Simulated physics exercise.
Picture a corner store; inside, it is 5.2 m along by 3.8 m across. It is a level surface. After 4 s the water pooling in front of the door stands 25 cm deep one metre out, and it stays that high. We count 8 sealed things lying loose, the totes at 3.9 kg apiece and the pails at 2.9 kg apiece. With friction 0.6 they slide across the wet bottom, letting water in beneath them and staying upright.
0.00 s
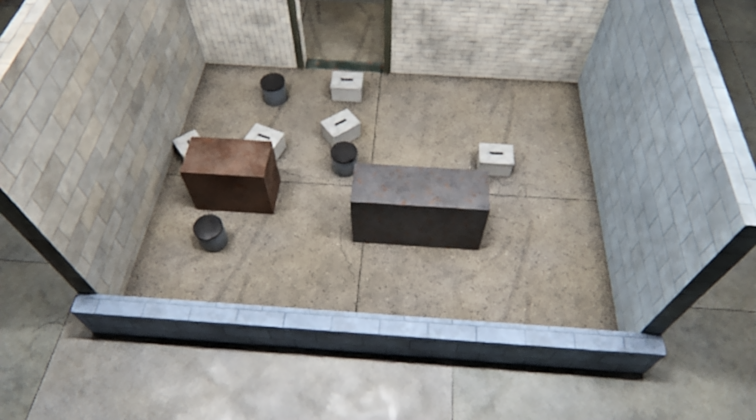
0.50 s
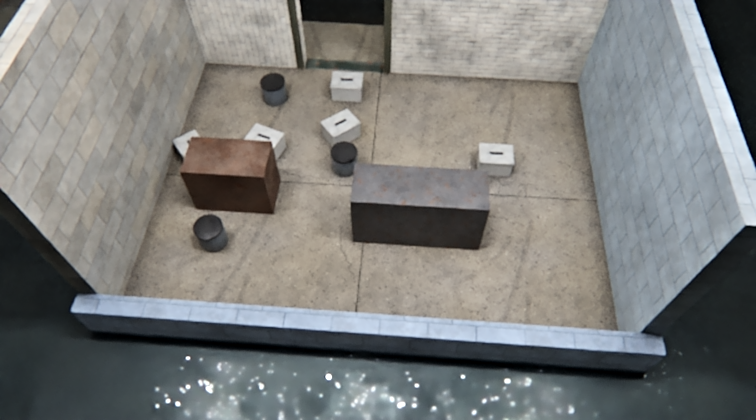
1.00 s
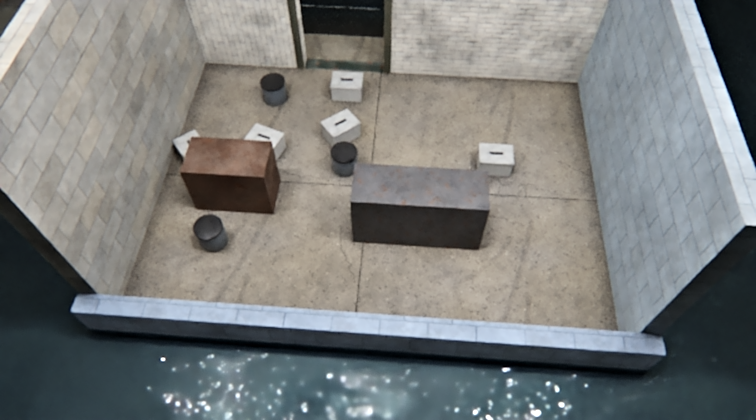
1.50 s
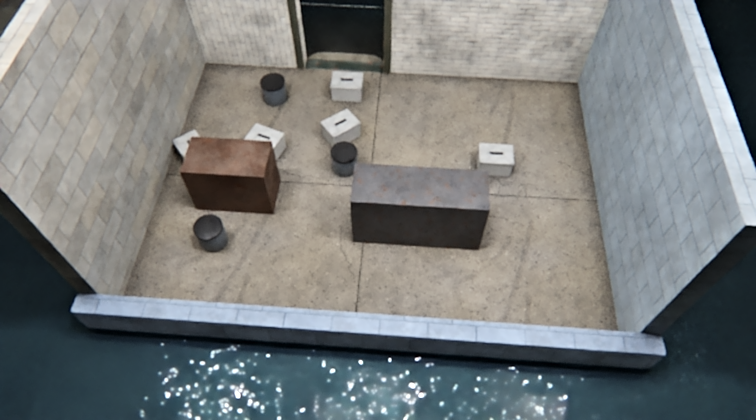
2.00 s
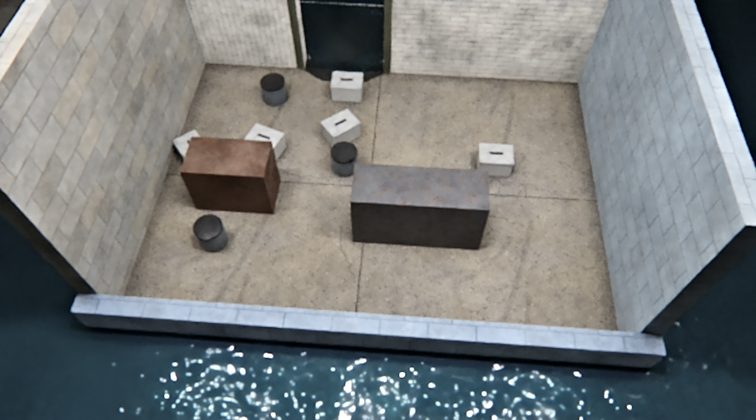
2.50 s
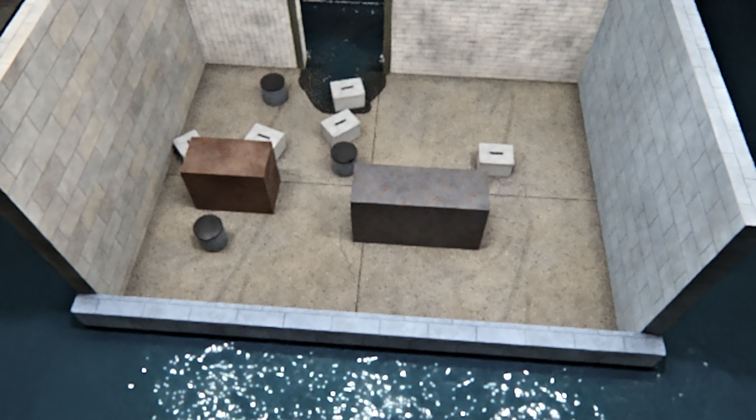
Dark, glinting water surrounds a small open-topped store with pale block walls and a tan floor, seen from high above the front by a still camera. A rust-brown block stands left and a dark grey one near the centre, among white slotted totes and dark round pails. Water replaces the grey ground outside, then creeps through the back doorway and nudges the nearest tote slightly forward.
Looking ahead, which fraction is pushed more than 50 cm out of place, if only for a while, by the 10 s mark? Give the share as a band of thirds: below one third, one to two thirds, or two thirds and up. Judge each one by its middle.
The share is two thirds and up.
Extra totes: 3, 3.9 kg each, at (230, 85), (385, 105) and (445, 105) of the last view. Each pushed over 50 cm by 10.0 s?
Note: Item 1 above threshold; item 2 above threshold; item 3 below threshold.
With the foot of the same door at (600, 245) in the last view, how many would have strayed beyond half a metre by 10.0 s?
Then 7 of them would.
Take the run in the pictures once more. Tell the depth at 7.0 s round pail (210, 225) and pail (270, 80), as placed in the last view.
Depths: Near 2 cm, then near 4 cm.
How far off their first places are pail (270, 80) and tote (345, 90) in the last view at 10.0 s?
The first is 80 cm from its start, the second 250 cm.
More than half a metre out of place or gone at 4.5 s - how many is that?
I count 3.
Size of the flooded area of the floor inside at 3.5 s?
Roughly 3.5 m2 of it is wet.
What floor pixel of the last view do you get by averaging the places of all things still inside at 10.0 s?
Around (404, 202).
After 3.5 s 1 of 8 are over 50 cm from their spots; 1 afloat.
After 4.5 s 3 of 8 are over 50 cm from their spots; 3 afloat.
After 7.0 s 5 of 8 are over 50 cm from their spots; 6 afloat.
After 10.0 s 8 of 8 are over 50 cm from their spots, and 8 have been at some point; 8 afloat.
